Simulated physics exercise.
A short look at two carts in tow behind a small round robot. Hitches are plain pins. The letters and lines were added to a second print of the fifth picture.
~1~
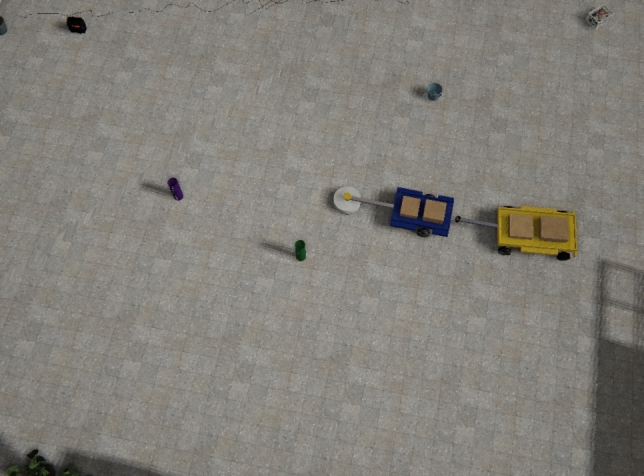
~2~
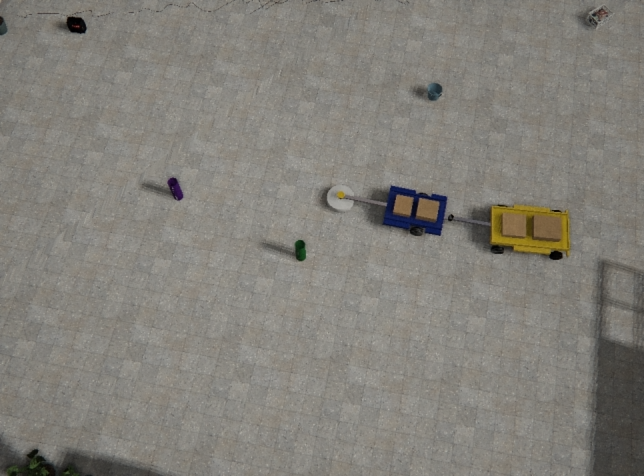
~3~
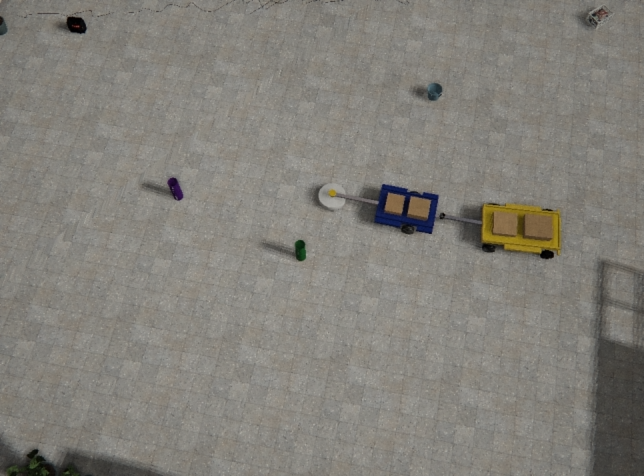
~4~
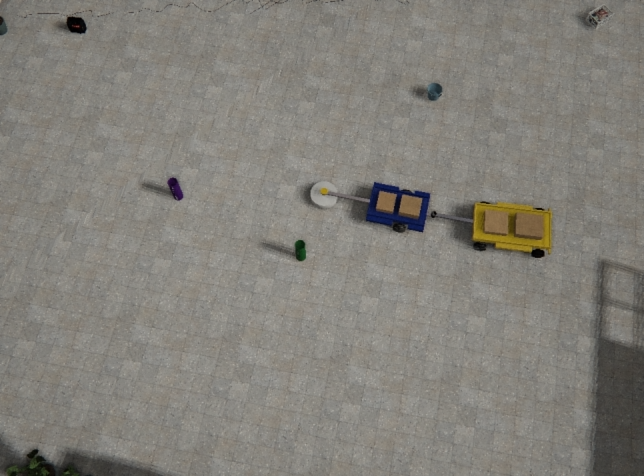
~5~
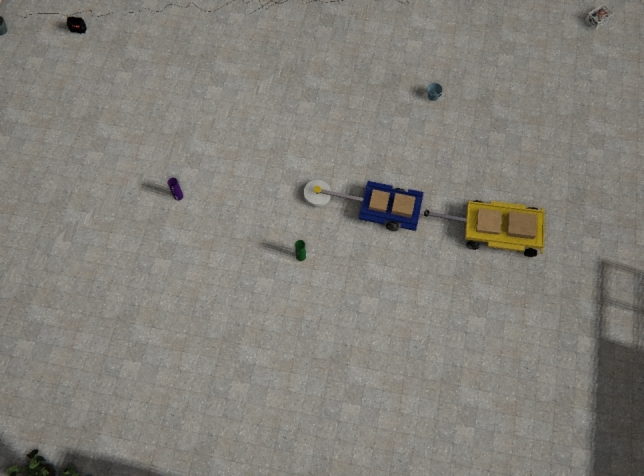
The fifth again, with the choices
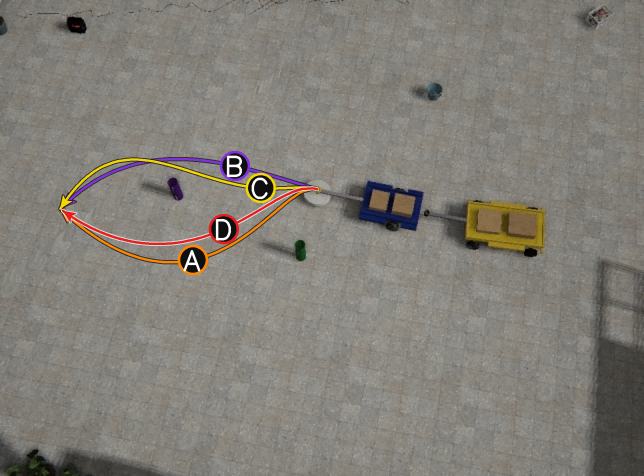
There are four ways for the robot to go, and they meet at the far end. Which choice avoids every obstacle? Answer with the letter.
With D nothing is hit.
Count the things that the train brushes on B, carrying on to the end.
In all, one.
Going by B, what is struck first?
First the purple post.
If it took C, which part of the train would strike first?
The blue cart touches first.
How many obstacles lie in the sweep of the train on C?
In all, one.
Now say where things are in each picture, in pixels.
Purple post (179, 196); robot (347, 199); blue cart (422, 211), in the first frame.
Robot (341, 198); blue cart (416, 210); yellow cart (530, 229); green post (301, 257), in the second frame.
Robot (332, 196); blue cart (407, 208); yellow cart (521, 227); green post (301, 257), in the third frame.
Robot (324, 194); blue cart (398, 206); yellow cart (512, 226); green post (301, 257), in the fourth frame.
Robot (317, 193); blue cart (392, 205); yellow cart (505, 225); green post (301, 257); purple post (179, 196), in the fifth frame.
On the marked copy, A from (317, 189) via (193, 260) to (61, 210); B from (317, 189) via (190, 159) to (63, 206); C from (317, 189) via (178, 168) to (60, 209); D from (317, 189) via (193, 240) to (63, 211).
With D. Early on, robot (231, 229), last cart (417, 209).
Further on, robot (134, 244), last cart (323, 212).
At the end, robot (63, 212), last cart (246, 225); nothing has been touched.
As for the rest, A meets the green post; B meets the purple post; C meets the purple post.
